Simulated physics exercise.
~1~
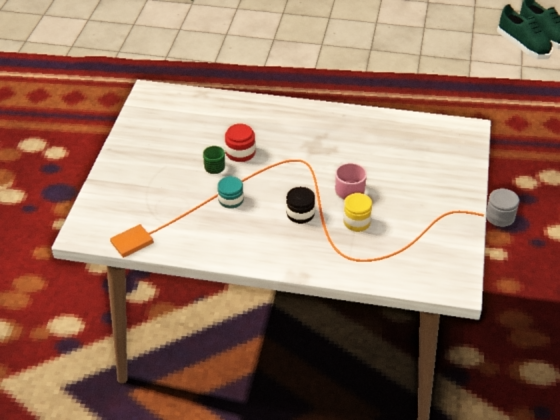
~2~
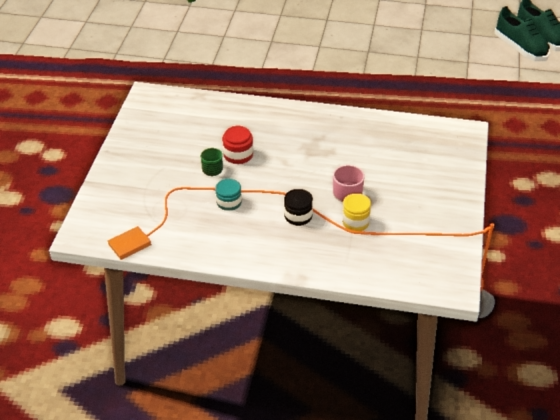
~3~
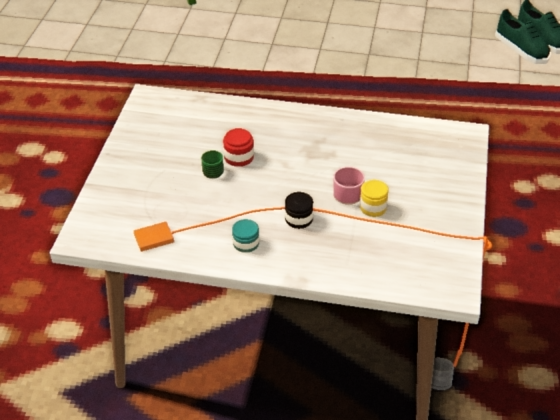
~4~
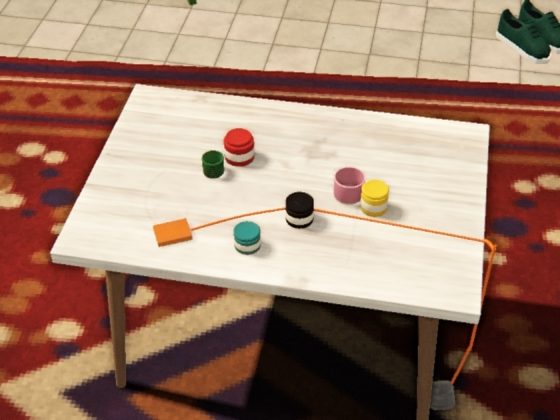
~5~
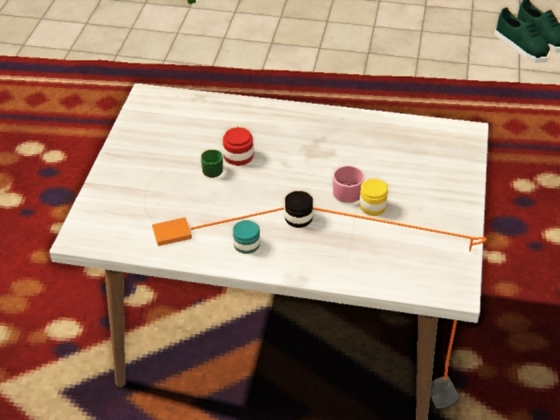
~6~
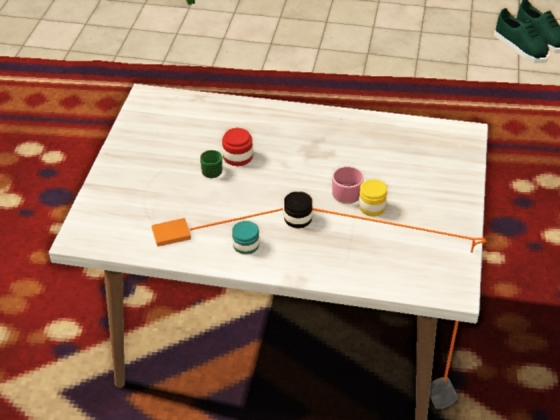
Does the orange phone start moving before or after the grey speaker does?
The orange phone starts moving after the grey speaker. The speaker is already dropping off the side while the phone still sits in its place.
